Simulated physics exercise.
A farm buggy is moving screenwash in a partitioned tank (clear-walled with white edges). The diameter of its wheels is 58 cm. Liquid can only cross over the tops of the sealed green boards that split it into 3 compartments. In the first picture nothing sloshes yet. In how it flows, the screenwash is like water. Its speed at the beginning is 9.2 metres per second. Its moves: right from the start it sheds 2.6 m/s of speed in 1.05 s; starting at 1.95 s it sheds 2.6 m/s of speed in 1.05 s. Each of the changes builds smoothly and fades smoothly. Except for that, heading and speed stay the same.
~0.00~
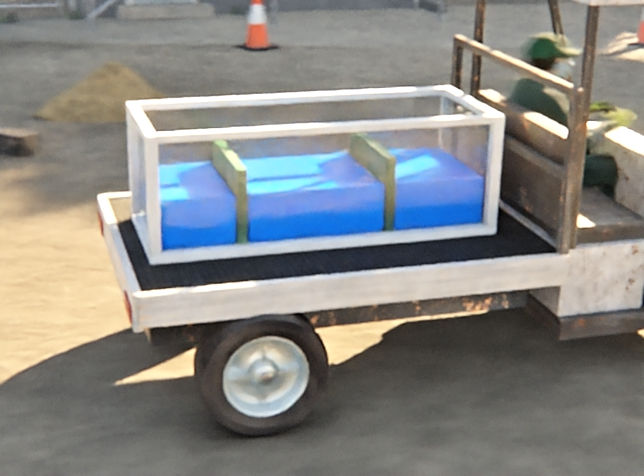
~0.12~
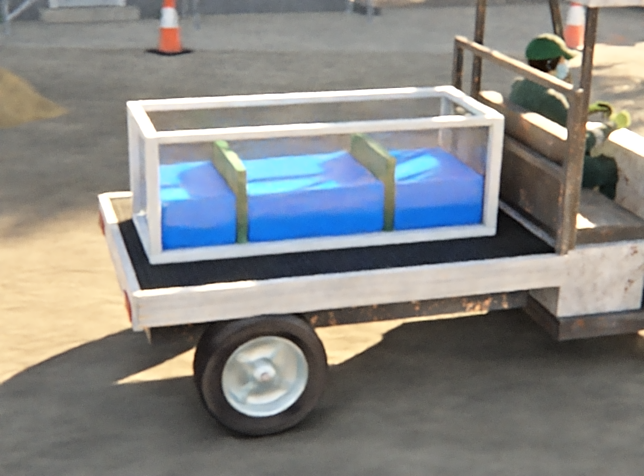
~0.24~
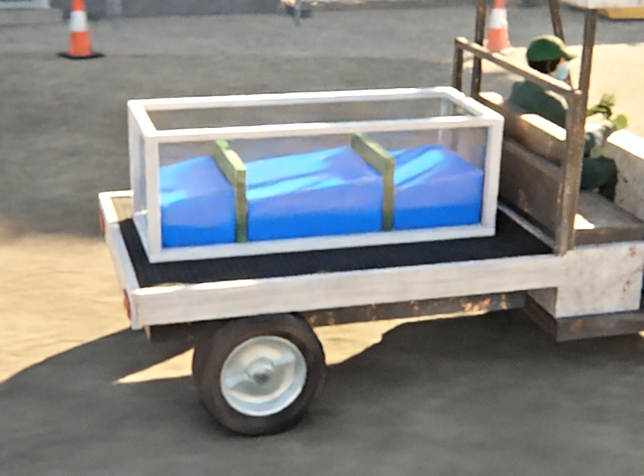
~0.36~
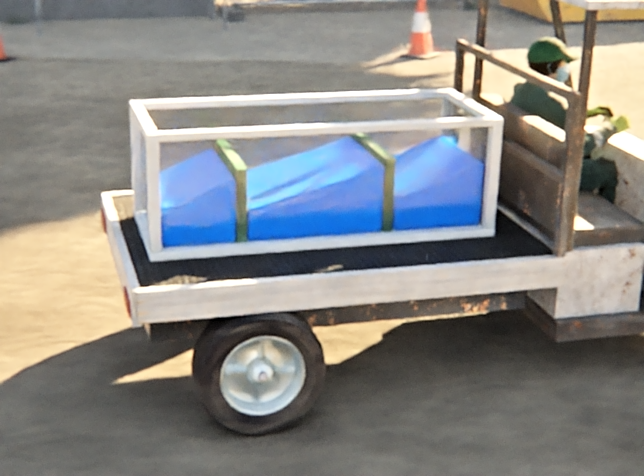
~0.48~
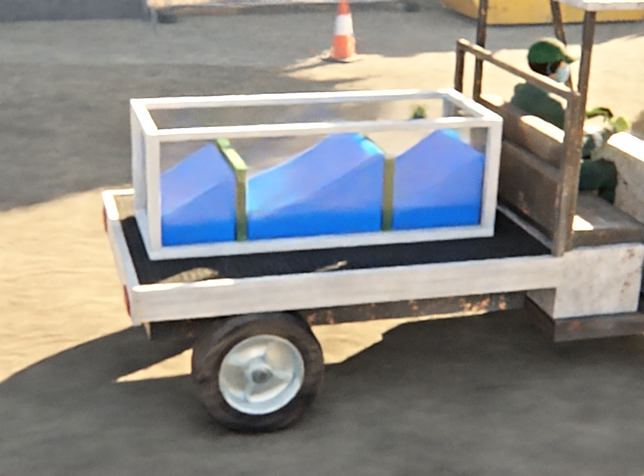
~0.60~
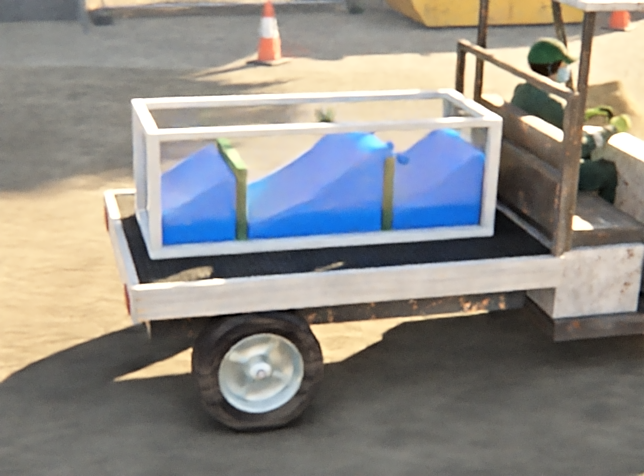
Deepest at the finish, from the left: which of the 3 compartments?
The third from the left.
Then, 1.40 s in, the mean depths from the left are 24, 23, 26 cm.
Then, 2.40 s in, the mean depths from the left are 24, 23, 26 cm.
Then, 3.50 s in, the mean depths from the left are 25, 21, 28 cm.
Then, 5.99 s in, the mean depths from the left are 25, 21, 28 cm.
